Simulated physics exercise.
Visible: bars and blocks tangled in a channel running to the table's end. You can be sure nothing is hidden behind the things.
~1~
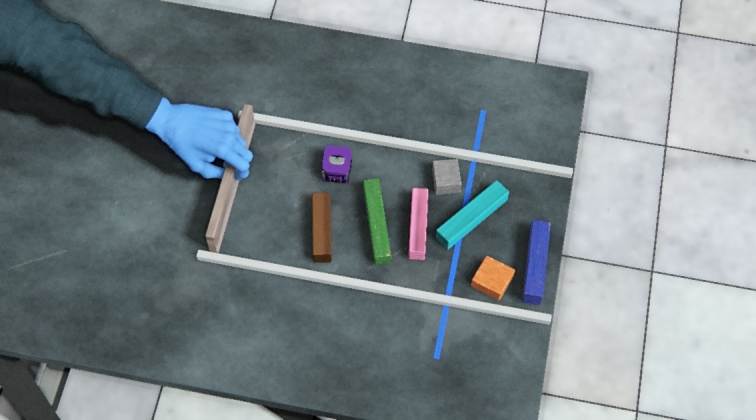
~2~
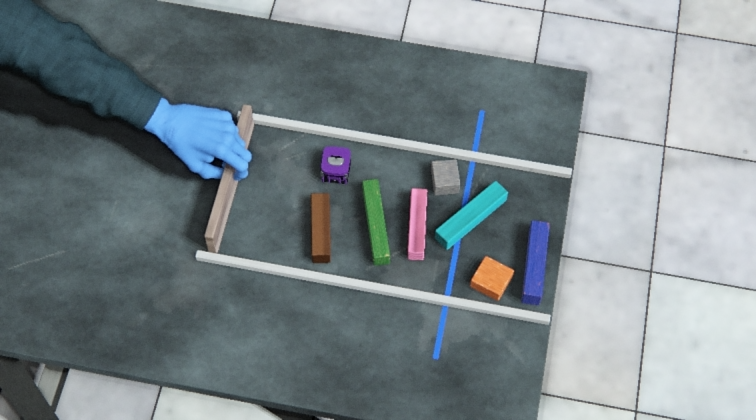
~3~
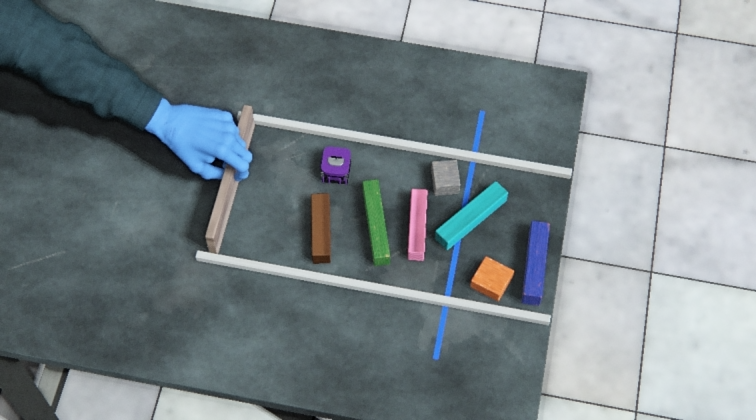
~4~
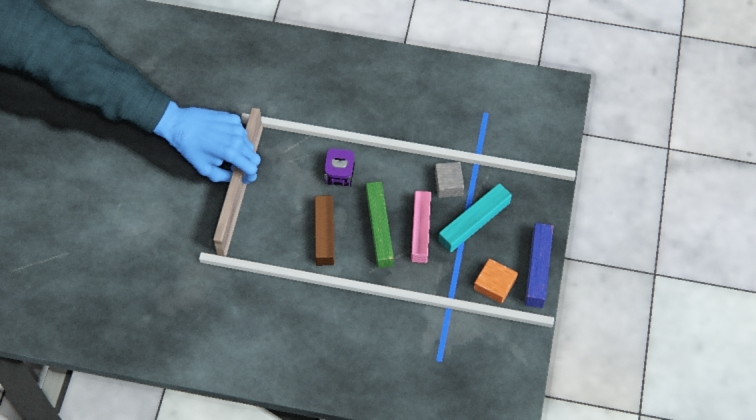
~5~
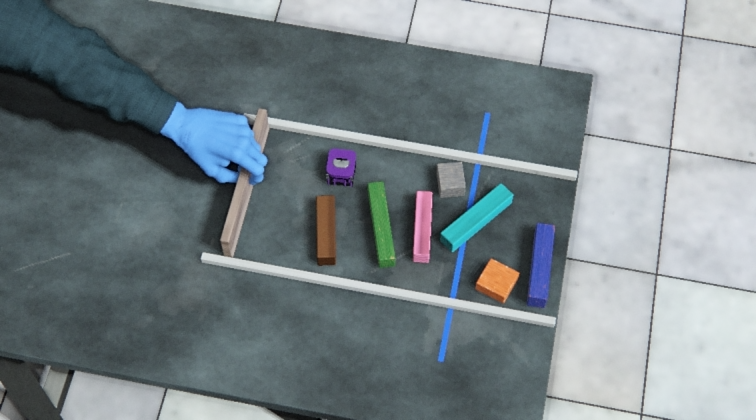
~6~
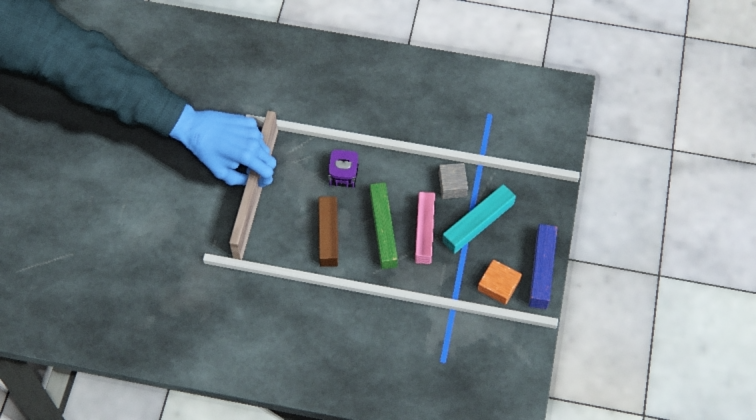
A gloved hand slides a board slightly right along a channel of scattered coloured blocks.
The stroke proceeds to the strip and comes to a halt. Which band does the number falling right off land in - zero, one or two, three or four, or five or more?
The number going over the edge will be nought.
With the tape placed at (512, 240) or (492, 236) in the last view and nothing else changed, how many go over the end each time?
Per try: 2; 1.
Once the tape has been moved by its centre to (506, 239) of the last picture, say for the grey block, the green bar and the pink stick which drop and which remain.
The grey block stays put, the green bar stays put, and the pink stick stays put.
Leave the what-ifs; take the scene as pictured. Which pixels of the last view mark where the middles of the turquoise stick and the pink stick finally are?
The turquoise stick at (529, 230), the pink stick at (508, 241).
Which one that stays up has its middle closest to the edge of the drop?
The blue bar is foremost.
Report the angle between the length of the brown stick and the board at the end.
I'd estimate about 0 degrees.
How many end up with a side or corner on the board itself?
The count is 2.
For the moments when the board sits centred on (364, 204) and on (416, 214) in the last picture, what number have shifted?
At the first point the count is 3, at the second it's 6.
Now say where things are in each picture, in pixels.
In the first frame, blue bar (537, 262); orange block (493, 278); turquoise stick (472, 215); board (231, 178); tape (461, 228).
In the second frame, orange block (492, 279); pink stick (417, 224).
In the third frame, turquoise stick (472, 216); board (231, 179).
In the fourth frame, blue bar (539, 265); brown stick (324, 230).
In the fifth frame, orange block (497, 281); grey block (451, 180).
In the sixth frame, blue bar (543, 266); orange block (500, 282); turquoise stick (479, 219); board (254, 185); tape (468, 232).
A little later, none off yet; blue bar at rest near (543, 266); orange block at rest near (500, 282); turquoise stick at rest near (479, 219).
Next, none off yet; blue bar at rest near (543, 266); orange block at rest near (500, 282); turquoise stick shifted a little near (502, 225).
When it is over, the number that fall off is zero.
